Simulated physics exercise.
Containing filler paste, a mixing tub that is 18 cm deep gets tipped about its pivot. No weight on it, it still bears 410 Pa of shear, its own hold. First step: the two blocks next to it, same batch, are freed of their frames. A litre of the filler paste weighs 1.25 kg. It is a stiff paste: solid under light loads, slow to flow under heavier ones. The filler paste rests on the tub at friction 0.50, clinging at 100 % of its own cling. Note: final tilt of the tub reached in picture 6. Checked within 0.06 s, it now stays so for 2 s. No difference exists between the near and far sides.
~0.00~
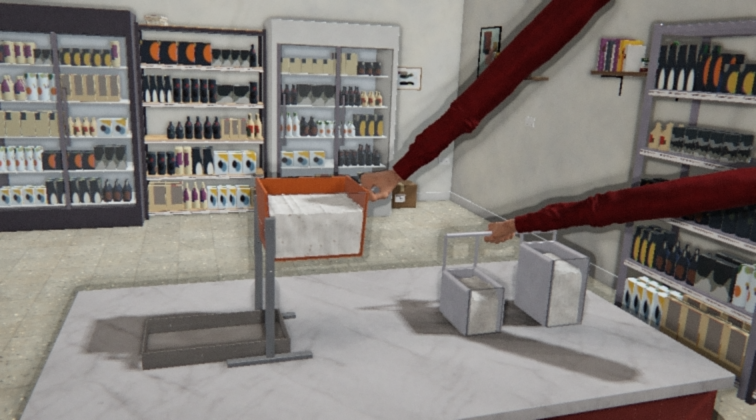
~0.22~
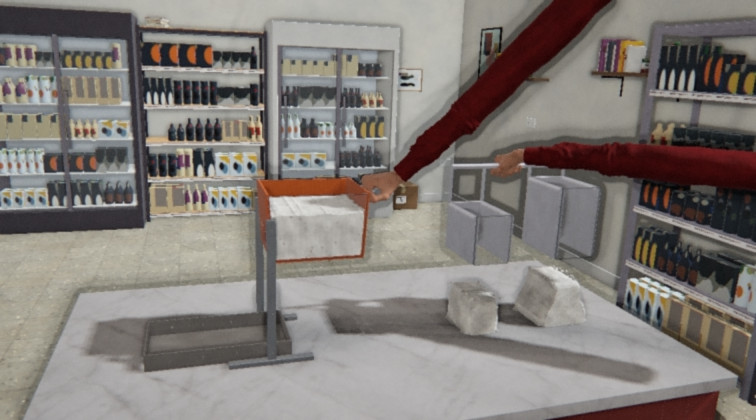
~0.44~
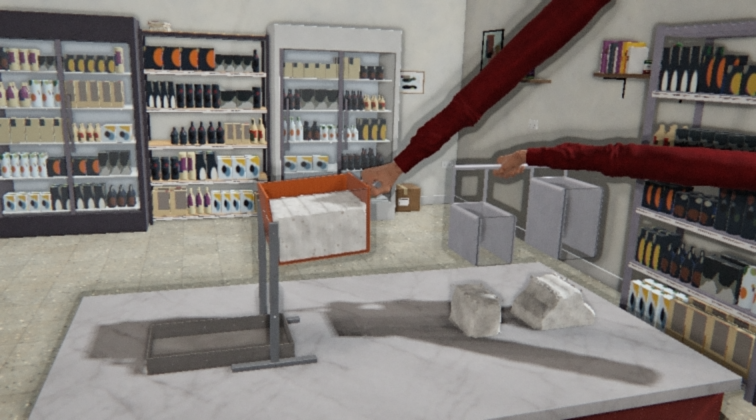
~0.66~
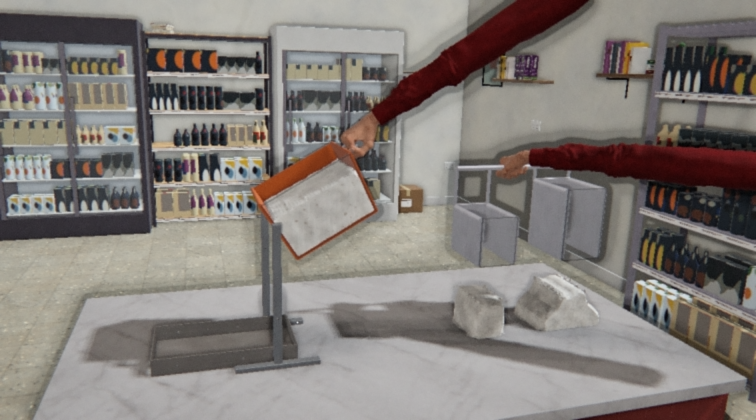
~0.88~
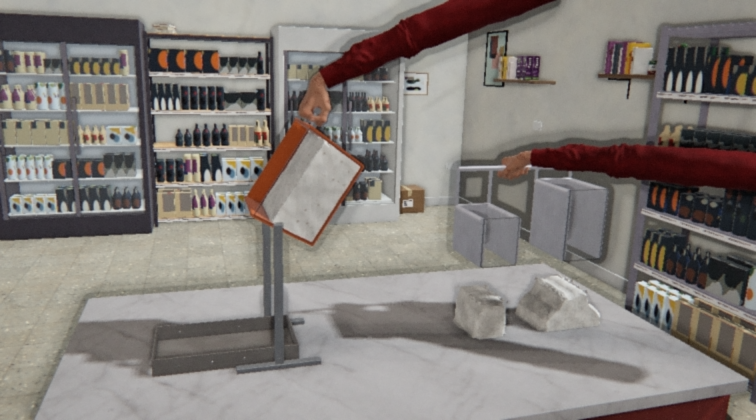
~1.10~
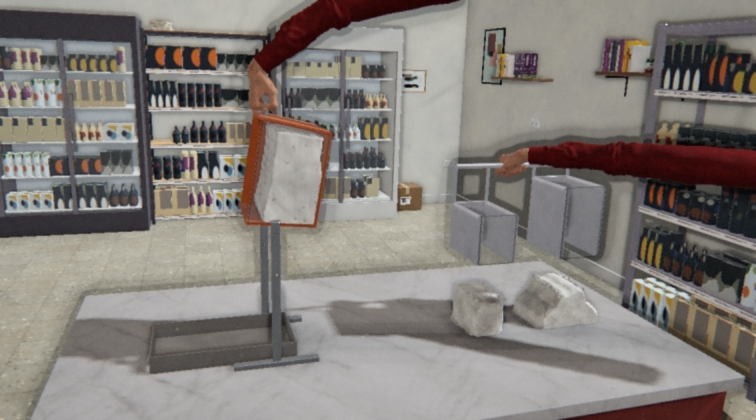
Red-sleeved arms lifting a frame off two pale blocks, which slump slightly, then tilting an orange tub of white paste steeply leftward.
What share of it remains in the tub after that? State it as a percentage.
52 %.
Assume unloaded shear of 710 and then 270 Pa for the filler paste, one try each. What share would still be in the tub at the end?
In that order: 100 %, 45 %.
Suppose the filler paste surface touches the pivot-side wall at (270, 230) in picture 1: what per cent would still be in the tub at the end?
I'd say close to 100 % stays in the tub.
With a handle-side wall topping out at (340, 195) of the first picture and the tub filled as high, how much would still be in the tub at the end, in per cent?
100 %.
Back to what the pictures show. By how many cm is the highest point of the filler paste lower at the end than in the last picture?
The top ends up some 14 cm below its level in the last picture.
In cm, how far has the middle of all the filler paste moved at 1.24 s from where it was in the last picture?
It has moved close to 5 cm.
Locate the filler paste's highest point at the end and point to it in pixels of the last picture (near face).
Peak location: Approx. (303, 184).
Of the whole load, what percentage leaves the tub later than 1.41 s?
Around 14 percent of the load.
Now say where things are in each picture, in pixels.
In the first picture, handle-side rim at (365, 192), tilt 0 degrees; top of the filler paste at (363, 210); blocks stand 13 cm, 20 cm (left to right).
In the second picture, handle-side rim at (367, 193), tilt 0 degrees; top of the filler paste at (364, 211); blocks stand 12 cm, 15 cm (left to right).
In the third picture, handle-side rim at (367, 188), tilt 5 degrees; top of the filler paste at (362, 207); blocks stand 12 cm, 13 cm (left to right).
In the fourth picture, handle-side rim at (348, 154), tilt 29 degrees; top of the filler paste at (352, 174); blocks stand 12 cm, 13 cm (left to right).
In the fifth picture, handle-side rim at (308, 128), tilt 57 degrees; top of the filler paste at (322, 143); blocks stand 12 cm, 13 cm (left to right).
In the sixth picture, handle-side rim at (262, 120), tilt 81 degrees; top of the filler paste at (281, 133); blocks stand 12 cm, 13 cm (left to right).
After 1.24 s, the tub is at 81 degrees and holds 97 %.
After 1.41 s, the tub is at 81 degrees and holds 67 %.
After 1.58 s, the tub is at 81 degrees and holds 53 %.
After 1.75 s, the tub is at 81 degrees and holds 52 %.
After 3.10 s, at the end, the tub is at 81 degrees and holds 52 %.
